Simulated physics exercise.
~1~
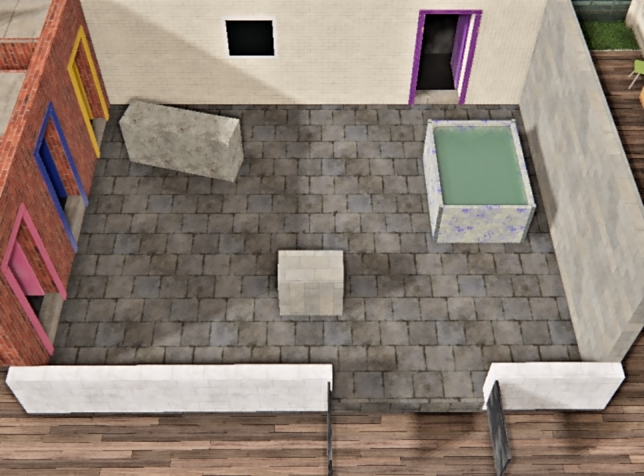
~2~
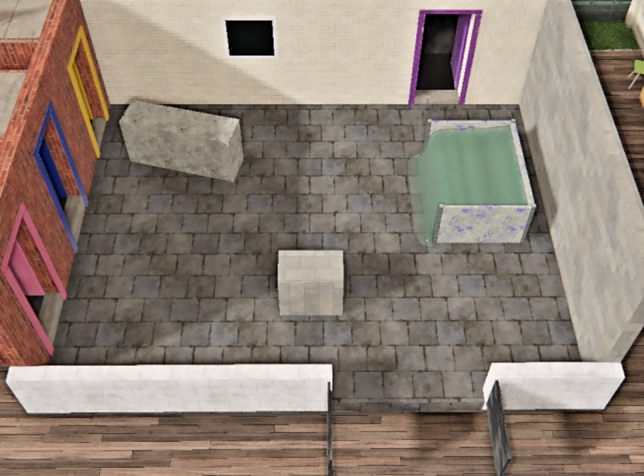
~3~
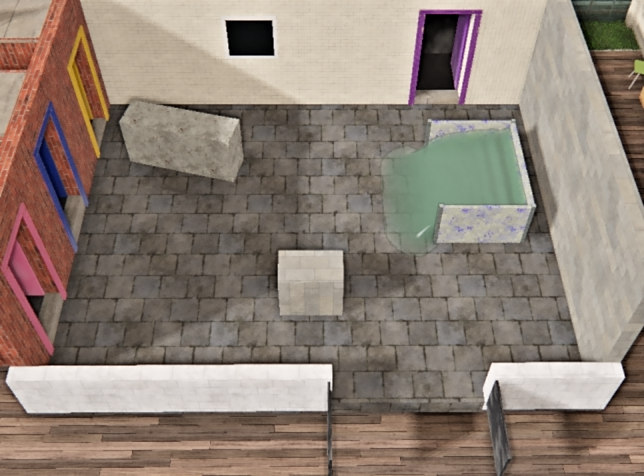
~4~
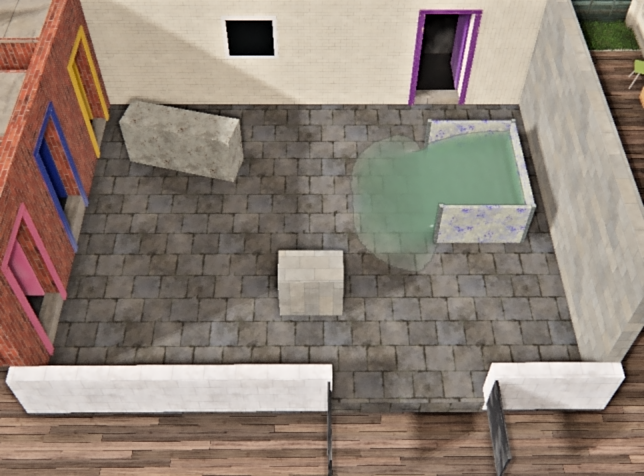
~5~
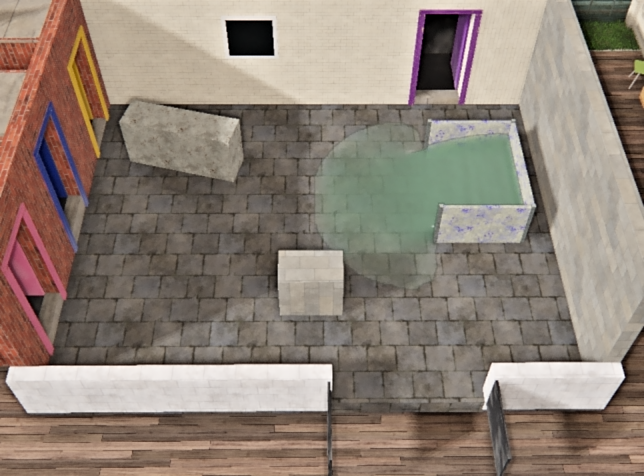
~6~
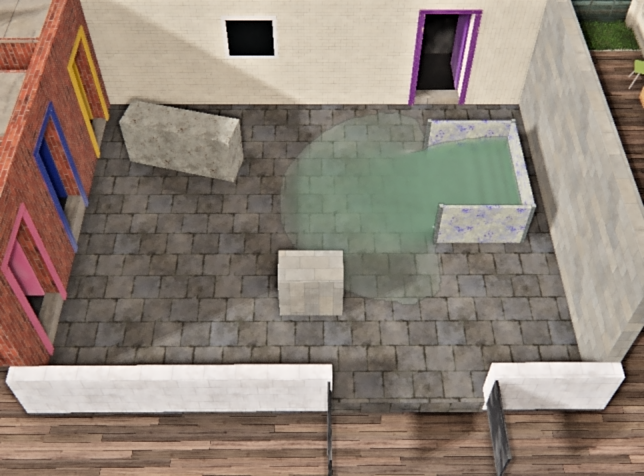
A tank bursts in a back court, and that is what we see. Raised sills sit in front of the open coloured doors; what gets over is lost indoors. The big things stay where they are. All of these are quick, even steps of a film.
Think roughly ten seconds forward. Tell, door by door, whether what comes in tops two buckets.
In turn, the blue door keeps to two buckets or fewer; the purple door keeps to two buckets or fewer; the yellow door tops two buckets; the pink door keeps to two buckets or fewer.
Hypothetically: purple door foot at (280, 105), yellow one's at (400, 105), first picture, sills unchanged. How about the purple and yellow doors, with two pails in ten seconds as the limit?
Note - purple door undershoots, yellow door undershoots.
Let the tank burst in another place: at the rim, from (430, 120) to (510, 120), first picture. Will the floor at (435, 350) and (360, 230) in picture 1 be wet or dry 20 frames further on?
Taking the two points in order, the first is left dry and the second is left dry.
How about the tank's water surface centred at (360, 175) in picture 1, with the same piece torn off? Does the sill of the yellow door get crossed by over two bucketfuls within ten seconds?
Well, in that setup the yellow door tops the threshold.
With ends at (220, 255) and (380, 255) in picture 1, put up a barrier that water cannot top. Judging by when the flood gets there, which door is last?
Final one: The purple one.
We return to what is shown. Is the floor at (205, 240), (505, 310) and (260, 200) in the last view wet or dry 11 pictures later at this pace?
First swamped, then spared, then swamped.
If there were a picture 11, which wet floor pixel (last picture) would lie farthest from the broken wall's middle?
The flood front should get to about (124, 222).
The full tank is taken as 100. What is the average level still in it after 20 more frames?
About 10 %.
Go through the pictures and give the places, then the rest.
Still water in the water tank at (478, 165), in the first picture.
The front is at (432, 245), out from the gap at (433, 188), in the second picture.
The front is at (412, 251), out from the gap at (432, 189), in the third picture.
Water pours out at (432, 190) and has run to (388, 259), in the fourth picture.
The front is at a hidden place, out from the gap at (432, 191), in the fifth picture.
The front is at (287, 224), out from the gap at (432, 191), in the sixth picture.
A moment on, water covers 40 % of the floor; the blue door not reached, the purple door not reached, the yellow door not reached, the pink door not reached.
Next, water covers 60 % of the floor; the blue door wet at the sill, nothing in, the purple door wet at the sill, nothing in, the yellow door not reached, the pink door not reached.
Then, water covers 65 % of the floor; the blue door wet at the sill, nothing in, the purple door wet at the sill, nothing in, the yellow door over two buckets in, the pink door wet at the sill, nothing in.
Later, water covers 70 % of the floor; the blue door wet at the sill, nothing in, the purple door wet at the sill, nothing in, the yellow door far over two buckets in, the pink door wet at the sill, nothing in.
In the end, water covers 95 % of the floor; the blue door wet at the sill, nothing in, the purple door wet at the sill, nothing in, the yellow door far over two buckets in, the pink door wet at the sill, nothing in.
